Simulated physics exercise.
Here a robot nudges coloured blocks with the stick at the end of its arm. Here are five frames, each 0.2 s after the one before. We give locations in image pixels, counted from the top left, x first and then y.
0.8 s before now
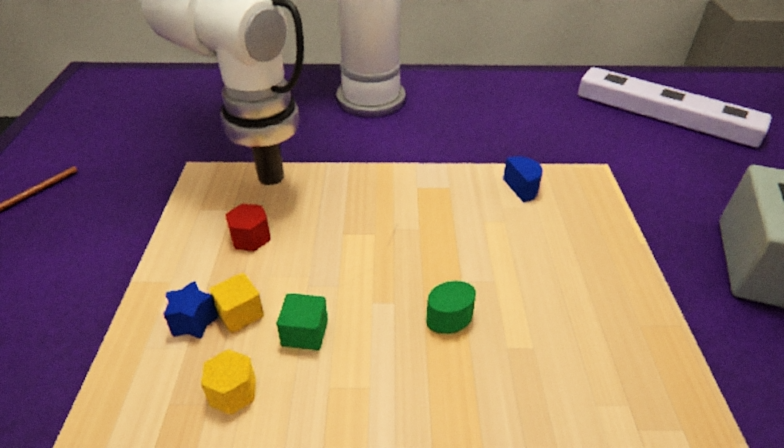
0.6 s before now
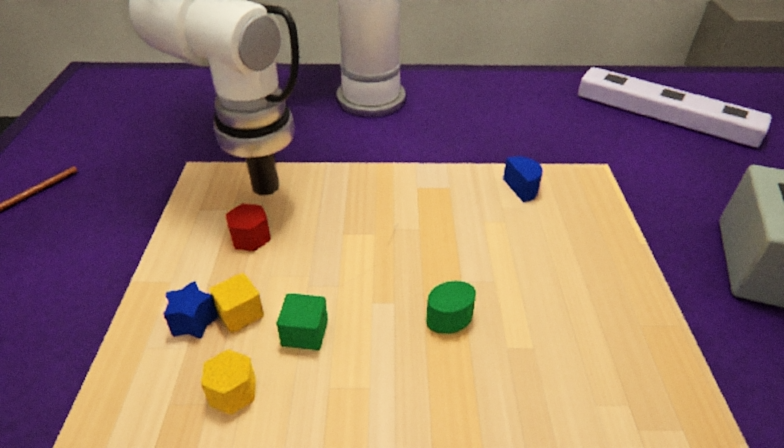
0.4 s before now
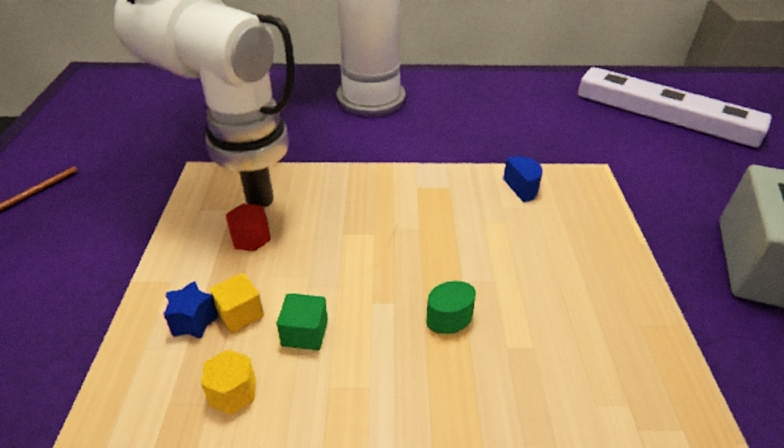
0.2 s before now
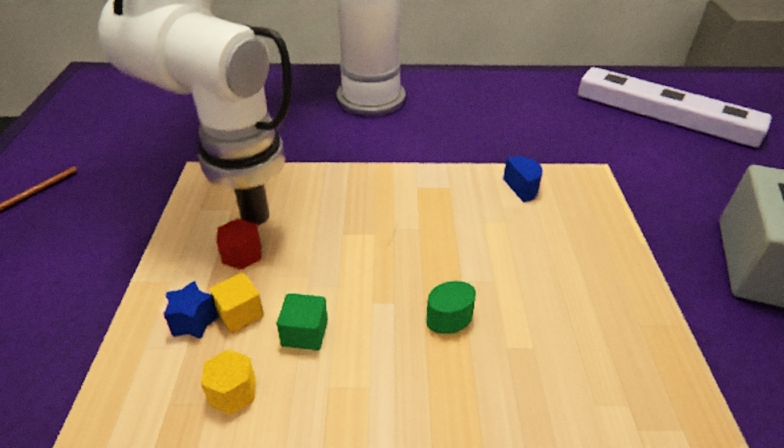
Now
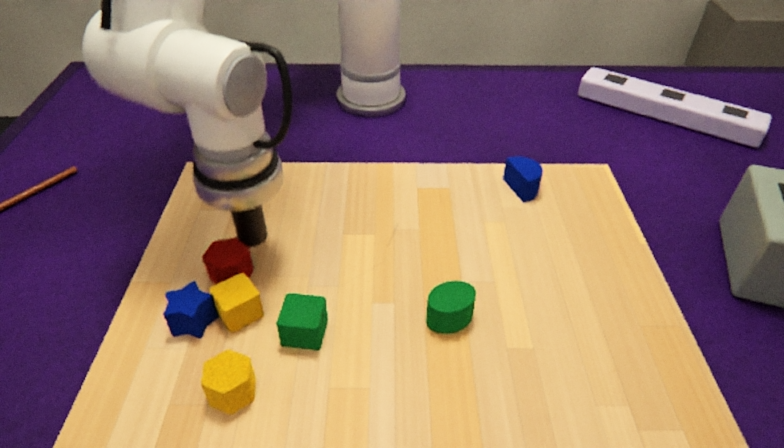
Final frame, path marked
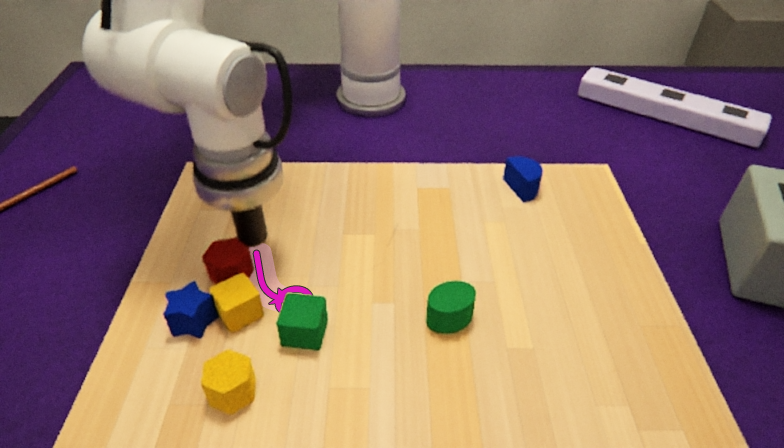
The video shows a robot arm lowering its black stick toward a red hexagonal block on a wooden board, then pushing the block down and slightly left toward the yellow square block and blue star while the other blocks stay still.
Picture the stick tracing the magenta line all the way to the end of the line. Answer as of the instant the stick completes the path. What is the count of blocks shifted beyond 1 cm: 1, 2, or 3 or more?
By the end, one block will have moved.
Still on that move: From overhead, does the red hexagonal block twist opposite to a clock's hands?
No, that is not how it ends up.
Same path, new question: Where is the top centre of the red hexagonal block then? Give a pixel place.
Answer: (217, 267).
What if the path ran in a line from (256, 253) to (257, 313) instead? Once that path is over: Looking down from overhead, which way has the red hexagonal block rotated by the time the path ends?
Direction: Clockwise.
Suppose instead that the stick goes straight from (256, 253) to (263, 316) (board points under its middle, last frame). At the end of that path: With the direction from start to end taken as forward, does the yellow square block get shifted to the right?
Yes, that is how it ends up.
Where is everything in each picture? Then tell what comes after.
In the first picture, stick tip (271, 177); block tops, red hexagonal block (246, 216); yellow square block (234, 291).
In the second picture, stick (266, 187); blocks unchanged.
In the third picture, stick (260, 200); blocks unchanged.
In the fourth picture, stick (255, 217); red hexagonal block (237, 232).
In the fifth picture, stick (253, 237); red hexagonal block (226, 252); yellow square block (234, 291).
Path on the board, from (256, 253) over (260, 273) and (269, 292) to (294, 301).
On the path given first. Halfway along, stick (259, 267); red hexagonal block (217, 267), turned 40° clockwise.
At the end, stick (292, 285); red hexagonal block (217, 267), turned 40° clockwise; yellow square block in place.
